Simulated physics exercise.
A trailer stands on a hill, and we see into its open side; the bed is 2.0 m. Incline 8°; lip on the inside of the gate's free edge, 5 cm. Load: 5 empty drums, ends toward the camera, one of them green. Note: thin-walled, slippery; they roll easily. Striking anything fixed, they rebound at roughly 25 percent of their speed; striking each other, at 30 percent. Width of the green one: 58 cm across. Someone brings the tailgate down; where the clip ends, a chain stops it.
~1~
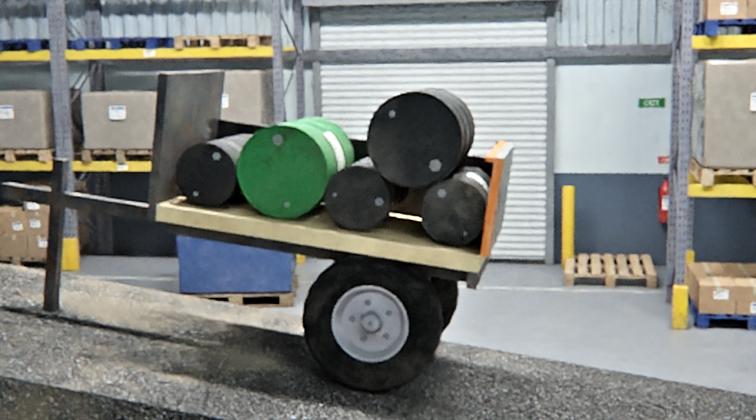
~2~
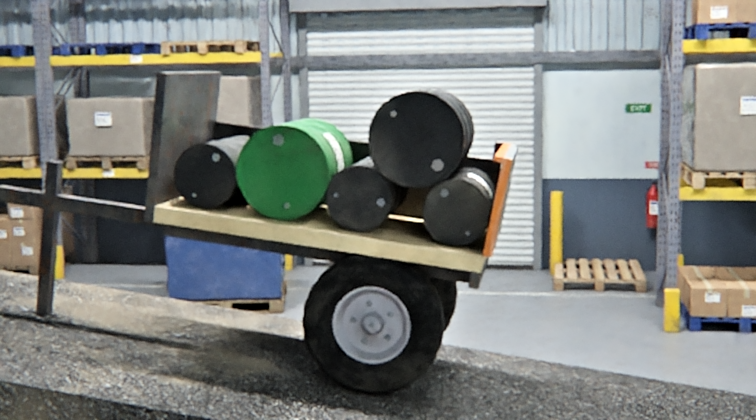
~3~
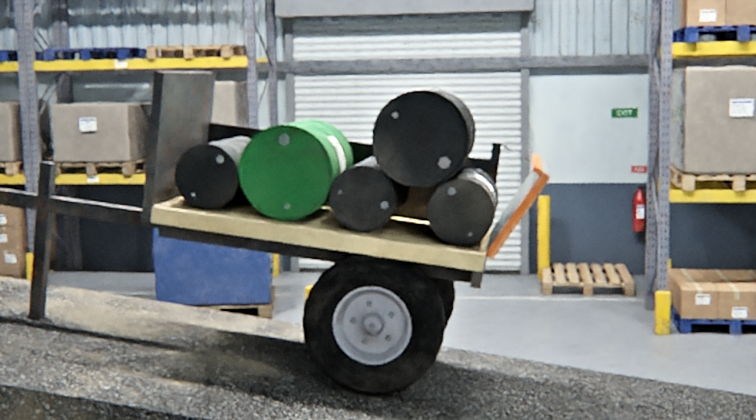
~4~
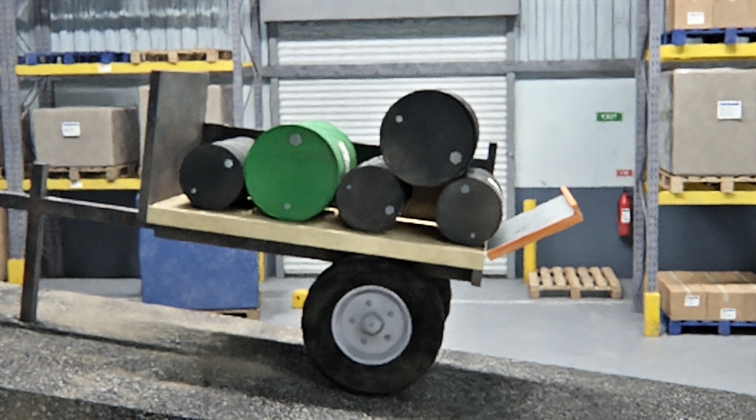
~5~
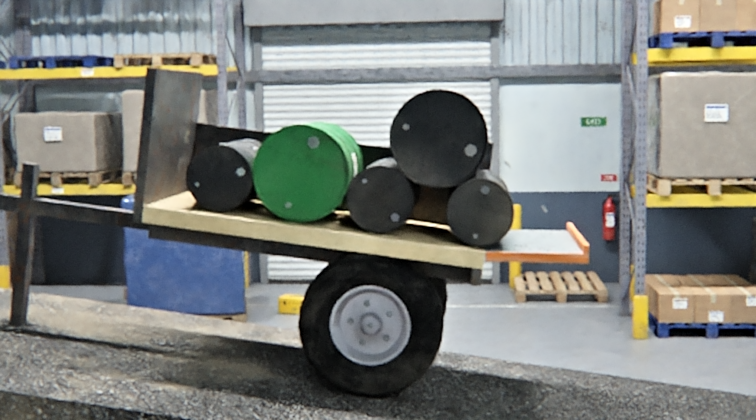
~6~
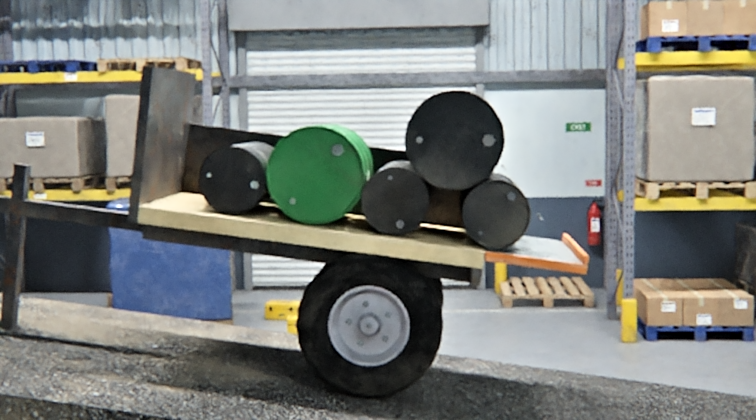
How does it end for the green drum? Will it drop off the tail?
Result - green goes over the tail.
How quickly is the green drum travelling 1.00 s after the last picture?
Speed approx. 0.9 m/s.
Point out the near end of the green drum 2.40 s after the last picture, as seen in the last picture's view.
It should be close to pixel (618, 212).
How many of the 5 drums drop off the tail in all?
Counted up, it is 5.
Then, 1.0 s after the last picture, green is on the bed, 30 cm short of the hinge, rolling right; 1 of 5 is out.
Then, 2.4 s after the last picture, green is dropping off the gate; 4 of 5 are out.
At rest (5.2 s after the last picture), green is out on the ground; 5 of 5 are out.
